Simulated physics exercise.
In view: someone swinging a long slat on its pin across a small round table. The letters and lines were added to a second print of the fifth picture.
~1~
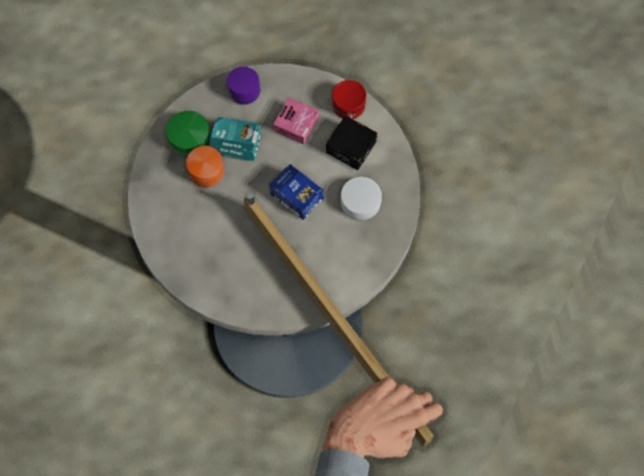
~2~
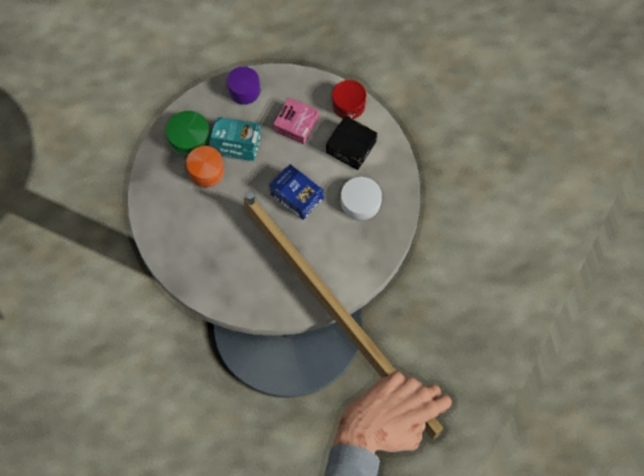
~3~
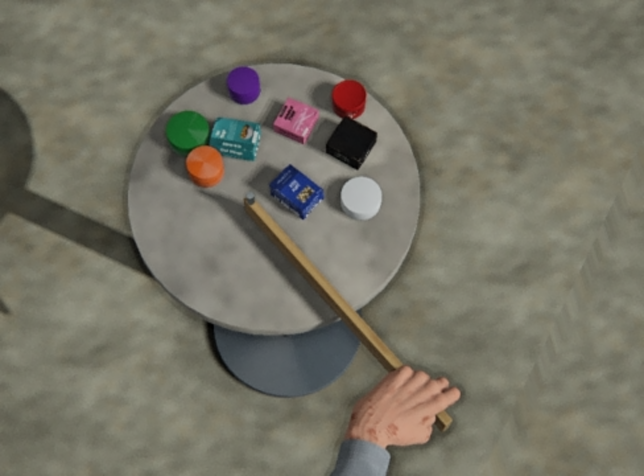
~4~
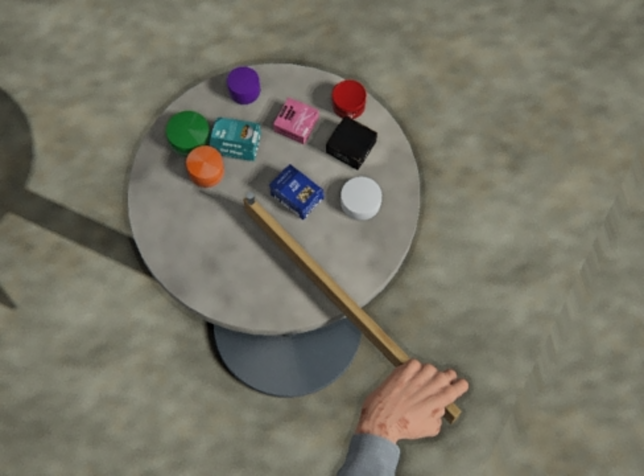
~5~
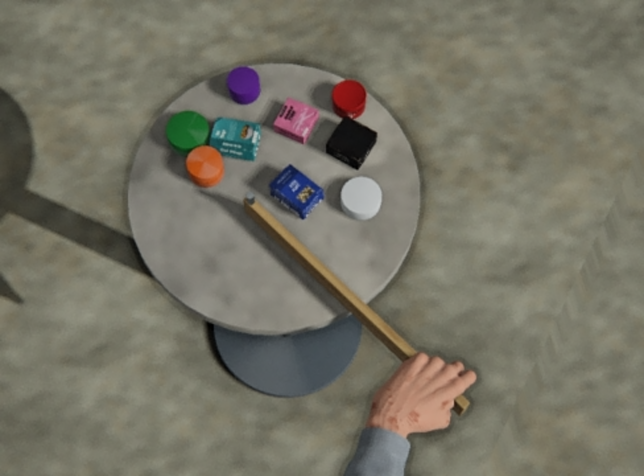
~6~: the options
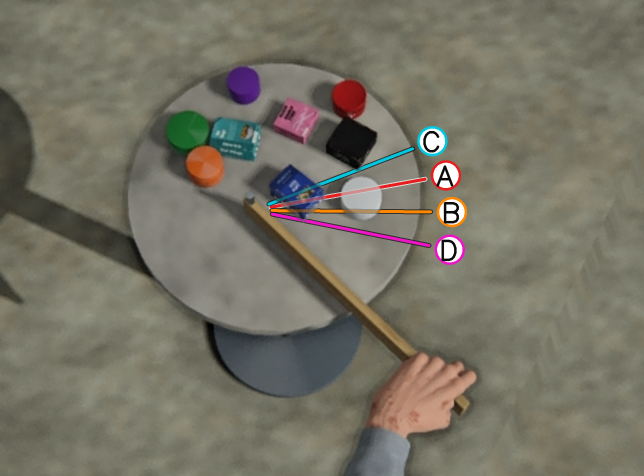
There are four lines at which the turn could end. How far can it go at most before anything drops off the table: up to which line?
No farther than C.
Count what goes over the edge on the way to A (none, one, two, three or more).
By then, none.
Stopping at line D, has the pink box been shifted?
No.
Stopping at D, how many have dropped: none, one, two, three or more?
In all, none.
On the marked copy, A at (349, 193); B at (352, 211); C at (342, 176); D at (350, 230).
With C. Early on, arm (347, 234); red tub (349, 100); purple pot (244, 86).
Further on, arm (353, 194); black box (351, 139); white pot (362, 181).
At the end, arm (345, 166); red tub (343, 80); black box (342, 114); nothing has fallen.
As for the rest, A is safe but short; B is safe but short; D is safe but short.
